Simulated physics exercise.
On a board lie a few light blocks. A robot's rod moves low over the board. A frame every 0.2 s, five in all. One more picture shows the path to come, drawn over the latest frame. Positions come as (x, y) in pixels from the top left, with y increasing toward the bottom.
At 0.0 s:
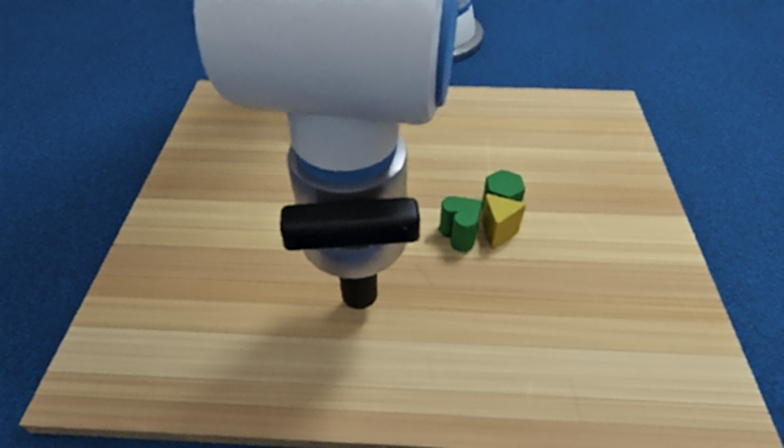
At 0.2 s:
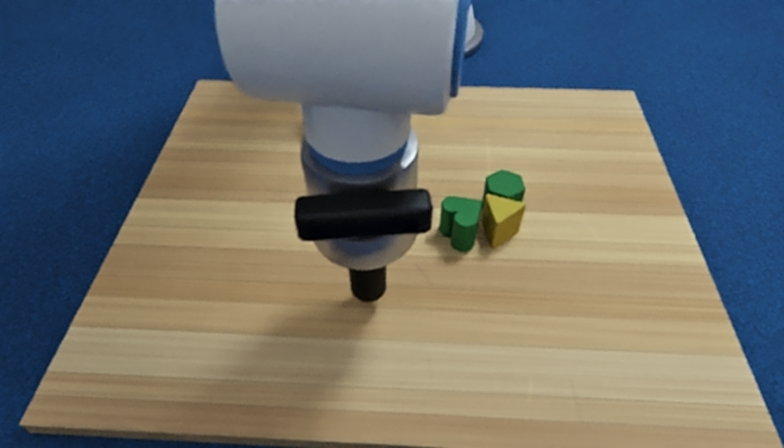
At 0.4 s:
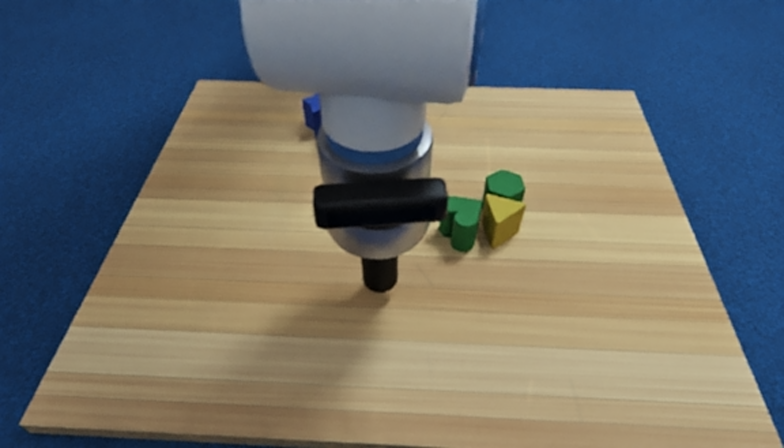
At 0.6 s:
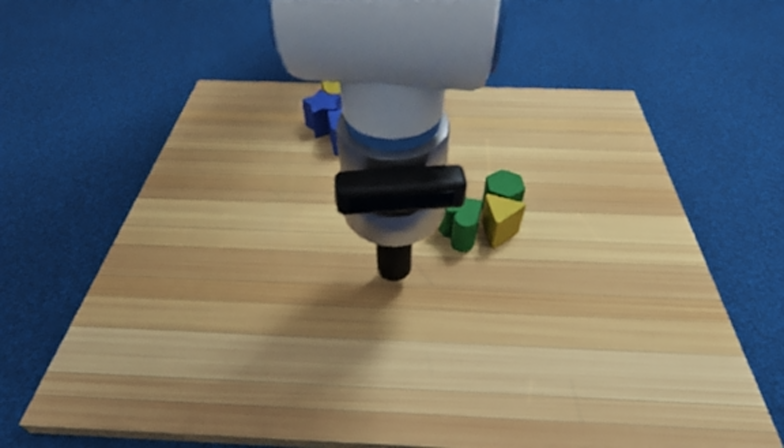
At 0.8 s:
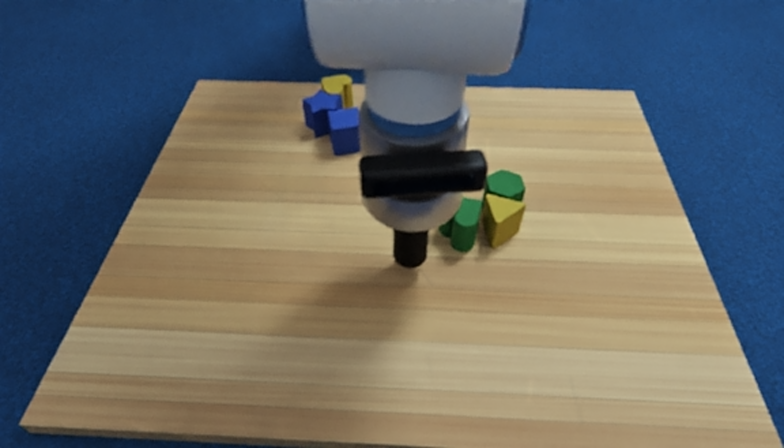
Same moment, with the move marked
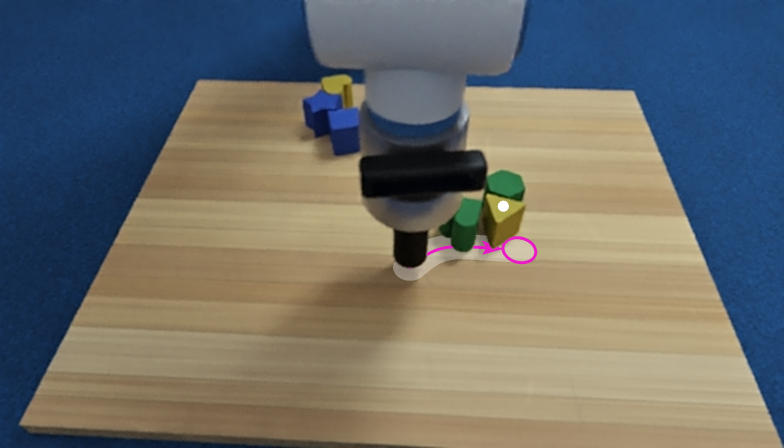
A white robot arm with a black rod pointing down moves over a pale striped wooden board on a blue surface, seen from above at an angle by a still camera. Just right of centre sit a green heart block, a green six-sided block and a yellow three-sided block, all motionless. The arm glides slowly right and slightly away, uncovering blue and yellow blocks near the board's far edge.
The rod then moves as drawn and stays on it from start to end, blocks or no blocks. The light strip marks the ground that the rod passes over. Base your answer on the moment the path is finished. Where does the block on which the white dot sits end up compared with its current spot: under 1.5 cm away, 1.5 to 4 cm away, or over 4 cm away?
Travel: 1.5-4 cm.
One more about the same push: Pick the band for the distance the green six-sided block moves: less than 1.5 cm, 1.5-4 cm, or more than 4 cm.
The distance will be below 1.5 cm.
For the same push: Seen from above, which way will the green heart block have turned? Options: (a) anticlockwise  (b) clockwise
The one that fits is a, anticlockwise.
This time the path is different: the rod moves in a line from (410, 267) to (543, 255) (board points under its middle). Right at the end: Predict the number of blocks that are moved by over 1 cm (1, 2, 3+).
Total moved: One.
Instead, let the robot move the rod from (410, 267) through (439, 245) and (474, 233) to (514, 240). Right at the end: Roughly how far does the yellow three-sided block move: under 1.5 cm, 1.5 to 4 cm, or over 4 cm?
I'd go with over 4 cm for this block.
Drawn move, from (410, 267) by way of (441, 249) and (480, 247) to (519, 250); the dot is on the yellow three-sided block.
The first path, step by step. One third of the way, rod (442, 237); green heart block (466, 207).
Two thirds of the way, rod (482, 235); green heart block (486, 199), turned 50° anticlockwise; yellow three-sided block (524, 205); green six-sided block (509, 180).
At the end, rod (522, 238); green heart block (487, 198), turned 60° anticlockwise; yellow three-sided block (536, 204), turned 40° anticlockwise; green six-sided block (510, 180), turned 15° anticlockwise.
